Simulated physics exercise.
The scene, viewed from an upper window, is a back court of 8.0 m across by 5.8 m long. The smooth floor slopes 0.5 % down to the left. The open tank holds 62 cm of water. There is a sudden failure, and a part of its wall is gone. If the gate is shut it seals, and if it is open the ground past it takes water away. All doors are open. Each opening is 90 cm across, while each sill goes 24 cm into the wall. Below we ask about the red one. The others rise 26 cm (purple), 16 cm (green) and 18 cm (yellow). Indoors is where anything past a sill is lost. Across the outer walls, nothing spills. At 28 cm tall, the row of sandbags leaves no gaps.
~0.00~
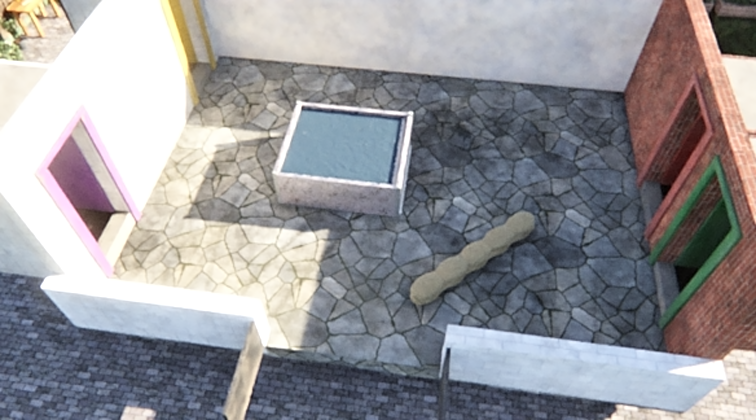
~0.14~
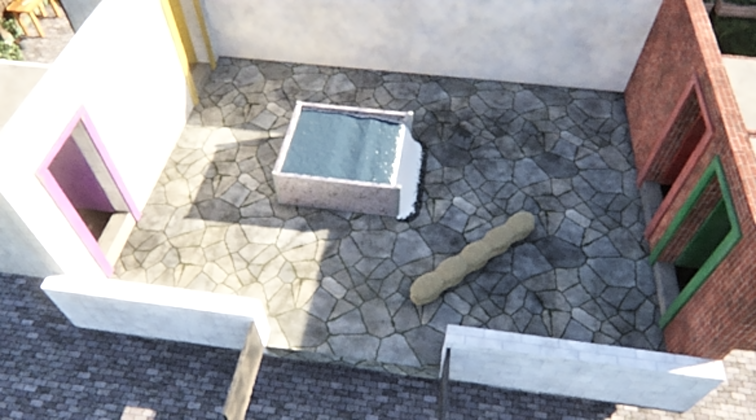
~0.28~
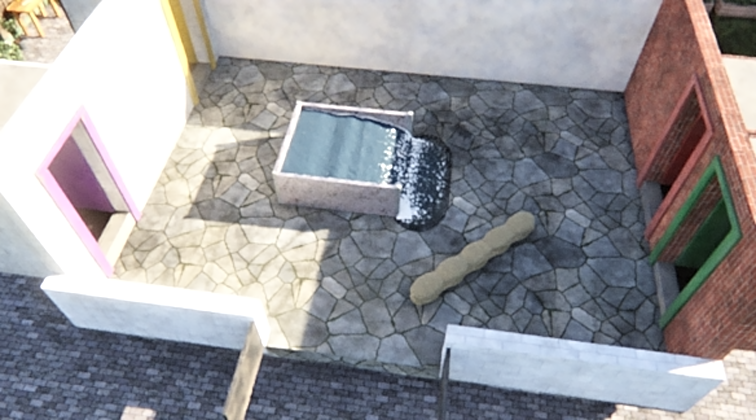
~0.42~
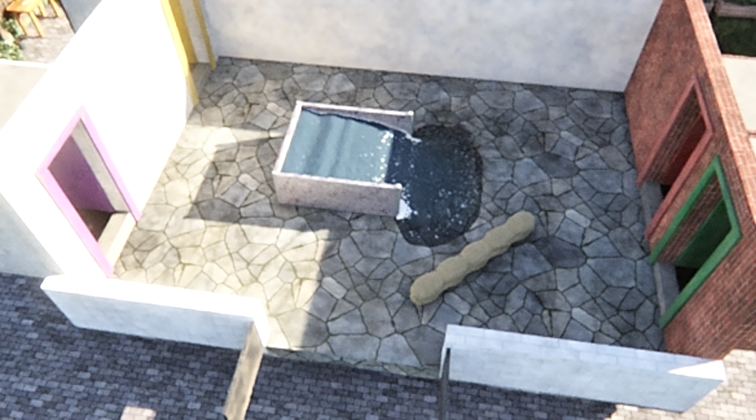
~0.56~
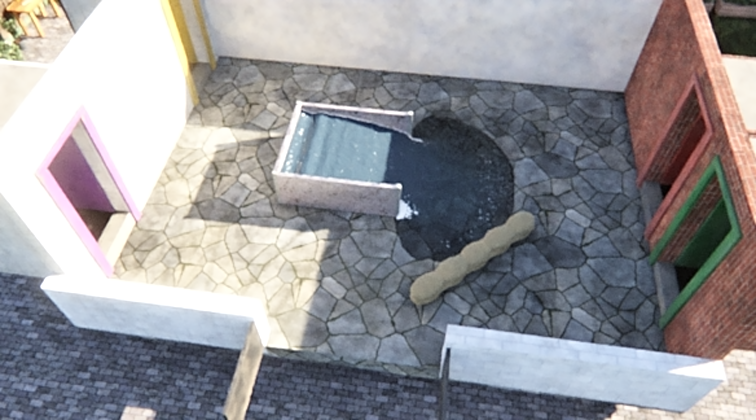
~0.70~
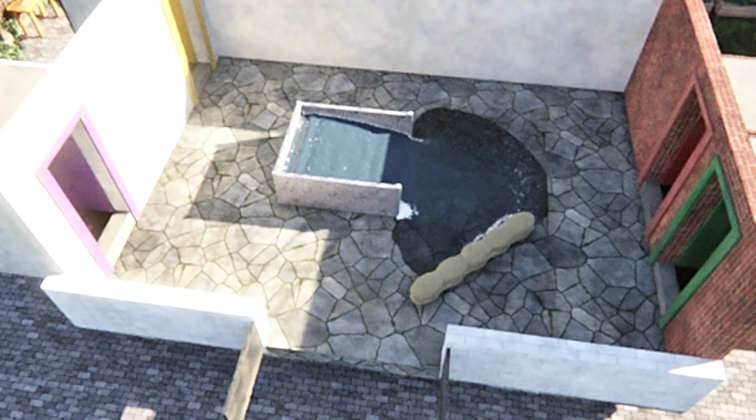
Water burst out through the right side of a square tank in a stone-paved courtyard, then spread across the floor in a widening dark pool that reached the row of sandbags.
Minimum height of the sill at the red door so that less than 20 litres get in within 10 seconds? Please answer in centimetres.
Roughly 20 cm.
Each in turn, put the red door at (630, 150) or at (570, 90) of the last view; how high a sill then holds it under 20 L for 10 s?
You'd want about 18 cm there first, then about 17 cm.
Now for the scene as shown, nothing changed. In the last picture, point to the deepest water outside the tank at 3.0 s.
Near pixel (621, 99).
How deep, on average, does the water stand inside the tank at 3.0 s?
The average depth is some 13 cm.
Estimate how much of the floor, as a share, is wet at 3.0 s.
Some 40 in a hundred.
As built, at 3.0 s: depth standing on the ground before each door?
In cm - purple: 0, red: 19, green: 7, yellow: 0.
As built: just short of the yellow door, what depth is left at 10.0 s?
Depth: Near 9.0 cm.
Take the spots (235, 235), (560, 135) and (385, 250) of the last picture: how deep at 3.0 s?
Roughly 0, 4 and 2 cm, in turn.
After 1.4 s water covers 25 % of the floor, deepest (30 cm) near (491, 229); 15 cm at the red door, 0 litres in over its 21 cm sill.
After 3.0 s water covers 40 % of the floor, deepest (34 cm) near (621, 99); 19 cm at the red door, 14 litres in over its 21 cm sill.
After 10.0 s water covers 90 % of the floor, deepest (10 cm) near (264, 78); 3 cm at the red door, 15 litres in over its 21 cm sill.
At the red door as built, the water arrived by 1.2 s and peaked near 26 cm at 2.0 s.
Run again over the same 10 s with other heights there, 29 litres in over 18.5 cm, 13 litres over 21.5 cm. The limit of 20 litres is kept from about 20 cm up.
